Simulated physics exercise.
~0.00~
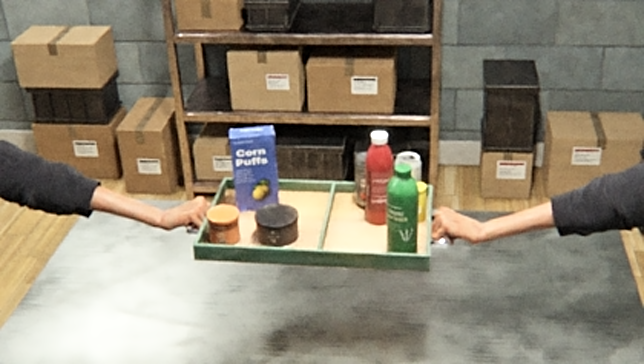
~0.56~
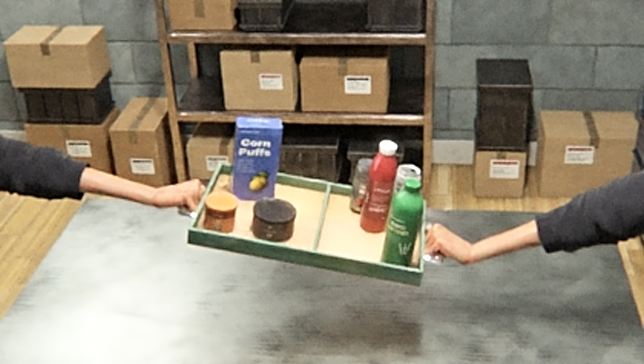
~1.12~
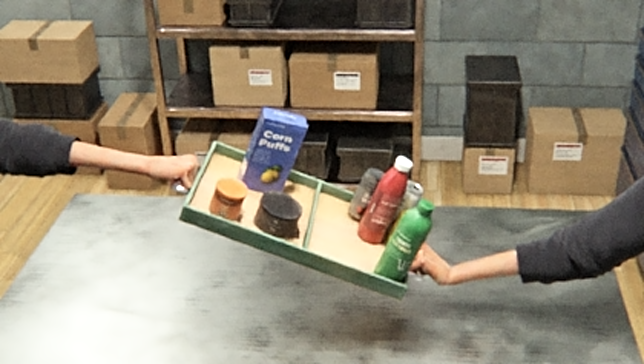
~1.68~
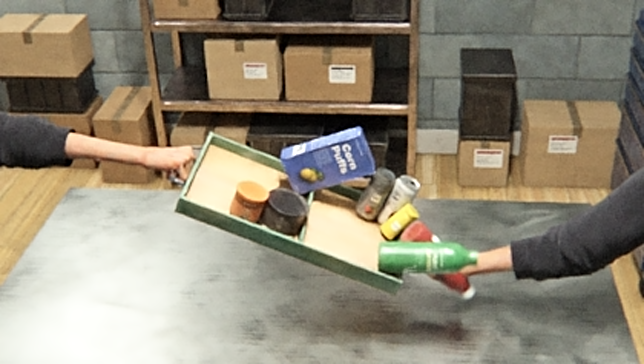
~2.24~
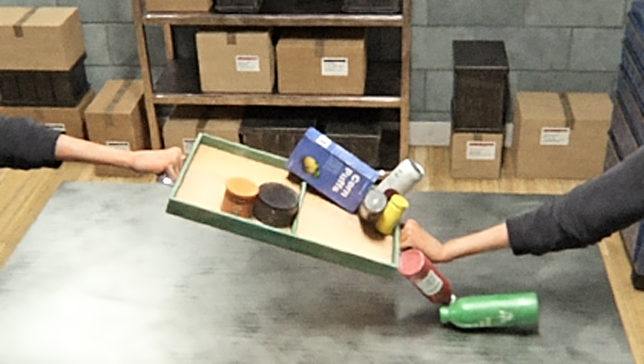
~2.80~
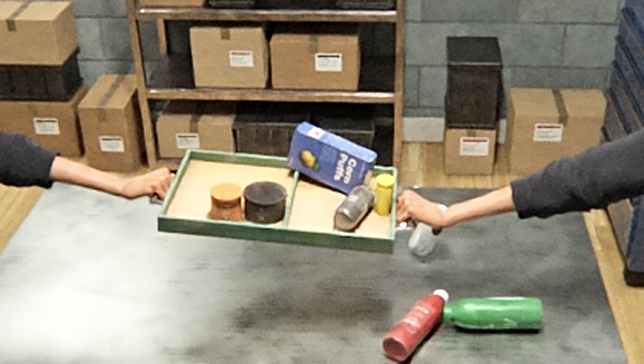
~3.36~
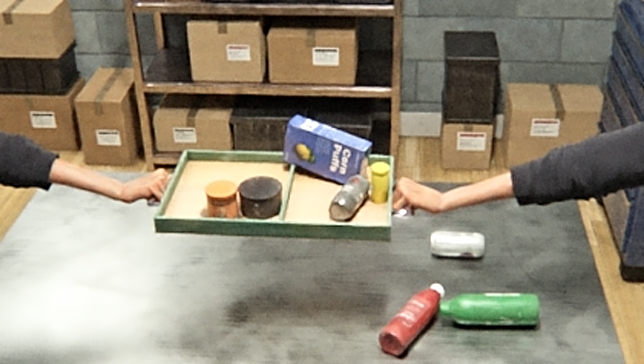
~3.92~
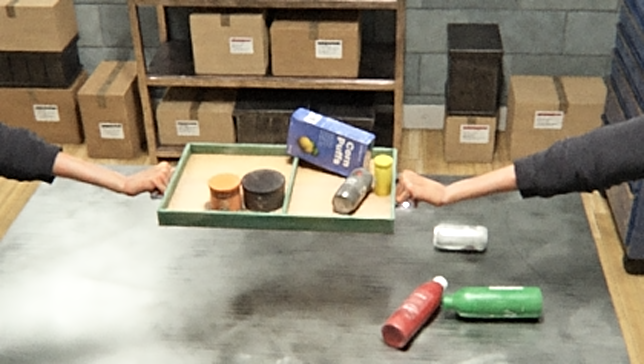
Two hands, reaching in from the left and right, hold a green-rimmed tray above a grey surface, seen from the front and slightly above, with shelves and cardboard boxes behind. An orange tin, a black tub and a blue packet stand on the left, with red and green bottles, cans and a yellow shaker on the right. The tray tilts steeply down to the right, and the blue packet topples while both bottles tumble off. As it levels, the white can drops too. Finally the bottles and white can lie below, while the packet and grey can rest toppled aboard beside the upright shaker.
